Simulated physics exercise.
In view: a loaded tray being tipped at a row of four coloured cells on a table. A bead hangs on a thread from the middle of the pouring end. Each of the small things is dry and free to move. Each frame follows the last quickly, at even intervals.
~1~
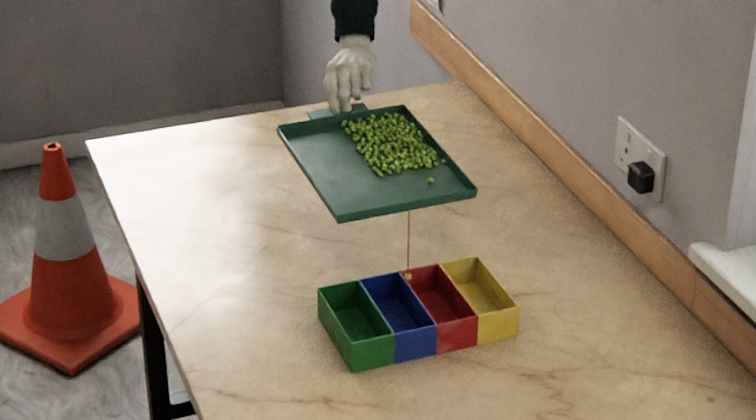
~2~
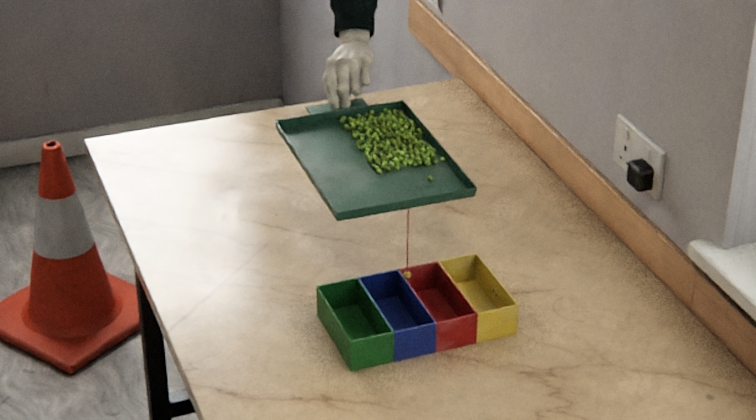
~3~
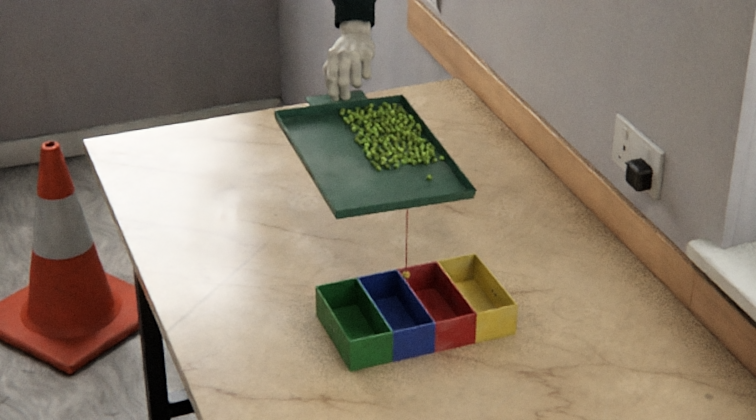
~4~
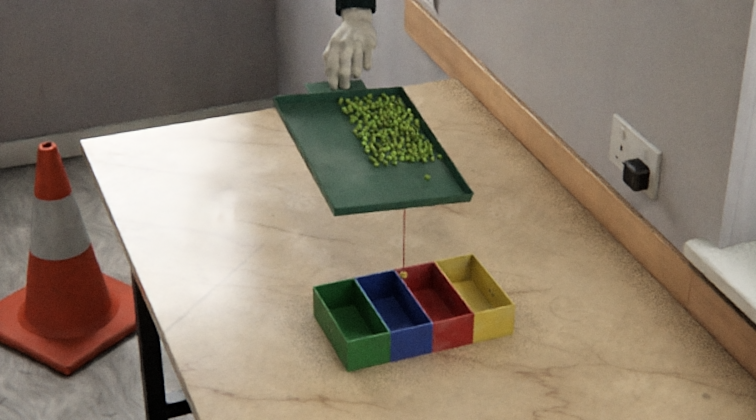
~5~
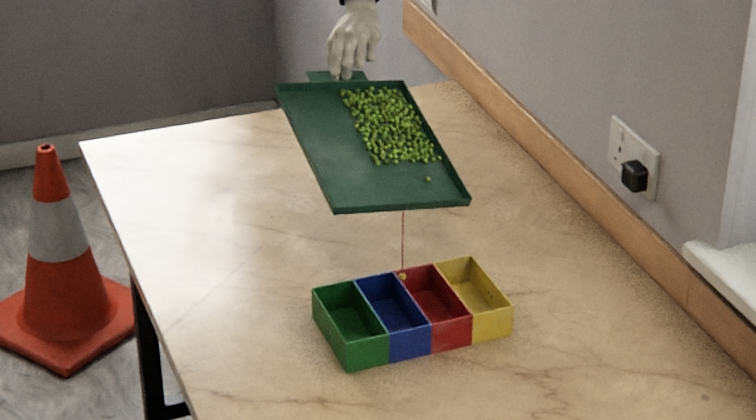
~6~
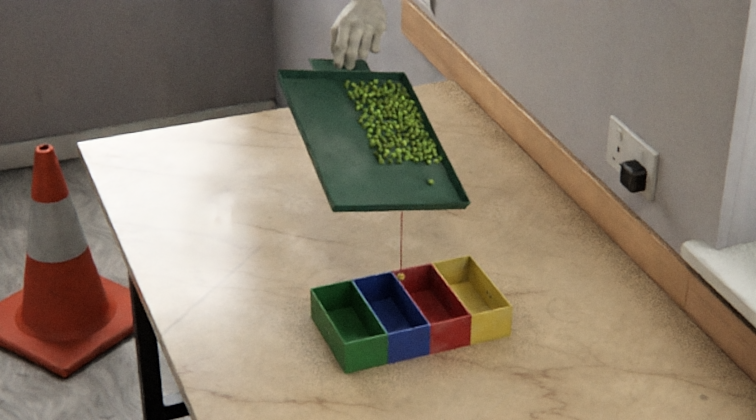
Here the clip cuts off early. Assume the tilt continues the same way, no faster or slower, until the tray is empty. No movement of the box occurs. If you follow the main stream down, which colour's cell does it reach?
It reaches the yellow cell.
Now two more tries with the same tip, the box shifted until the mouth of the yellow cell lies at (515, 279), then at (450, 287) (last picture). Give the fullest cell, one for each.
Try one goes to that red cell; try two goes to the yellow one.
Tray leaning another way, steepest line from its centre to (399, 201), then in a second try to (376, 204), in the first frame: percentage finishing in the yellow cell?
First case around 20 per cent, second case 0 per cent.
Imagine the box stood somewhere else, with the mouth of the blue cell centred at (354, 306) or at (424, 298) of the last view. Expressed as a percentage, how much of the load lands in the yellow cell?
20, then 20 %.
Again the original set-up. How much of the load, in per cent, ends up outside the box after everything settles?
I'd say around 10 per cent.
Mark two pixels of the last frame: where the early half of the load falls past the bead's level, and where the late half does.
Around (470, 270), followed by around (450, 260).
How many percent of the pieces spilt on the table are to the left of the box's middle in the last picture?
Roughly 10 %.
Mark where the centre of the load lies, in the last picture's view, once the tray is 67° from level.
At about (448, 200).
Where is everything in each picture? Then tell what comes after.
In the first picture, corners of the pouring end (338, 214) and (476, 188), level; middle of the load (393, 144), dried peas; bead on its thread (408, 277); green cell (373, 351); blue cell (415, 341); red cell (457, 332); yellow cell (498, 323).
In the second picture, corners of the pouring end (338, 212) and (475, 187), level; middle of the load (392, 141).
In the third picture, corners of the pouring end (337, 210) and (474, 189), tipped barely, lowest at the right corner; middle of the load (391, 136).
In the fourth picture, corners of the pouring end (336, 207) and (472, 193), tipped a little, lowest at the right corner; middle of the load (390, 131).
In the fifth picture, corners of the pouring end (336, 206) and (471, 198), tipped clearly, lowest at the right corner; middle of the load (391, 127).
In the sixth picture, corners of the pouring end (336, 204) and (469, 201), tipped clearly, lowest at the right corner; middle of the load (395, 123), almost all on the move; green cell (366, 351); blue cell (409, 341); red cell (450, 332); yellow cell (491, 323).
Just after the last frame, tray tipped steeply; the larger part on the tray; about a tenth in the yellow cell; just a few in the red cell; about a tenth falling or outside the box.
A moment on, tray tipped past a quarter turn; about a tenth on the tray; the larger part in the yellow cell; about a tenth in the red cell; about a tenth falling or outside the box.
Further on, tray tipped past a quarter turn; the larger part in the yellow cell; about a tenth in the red cell; about a tenth falling or outside the box.
When it is over, tray tipped past a quarter turn; the larger part in the yellow cell; about a tenth in the red cell; not one in the green cell; not one in the blue cell; about a tenth outside the box.
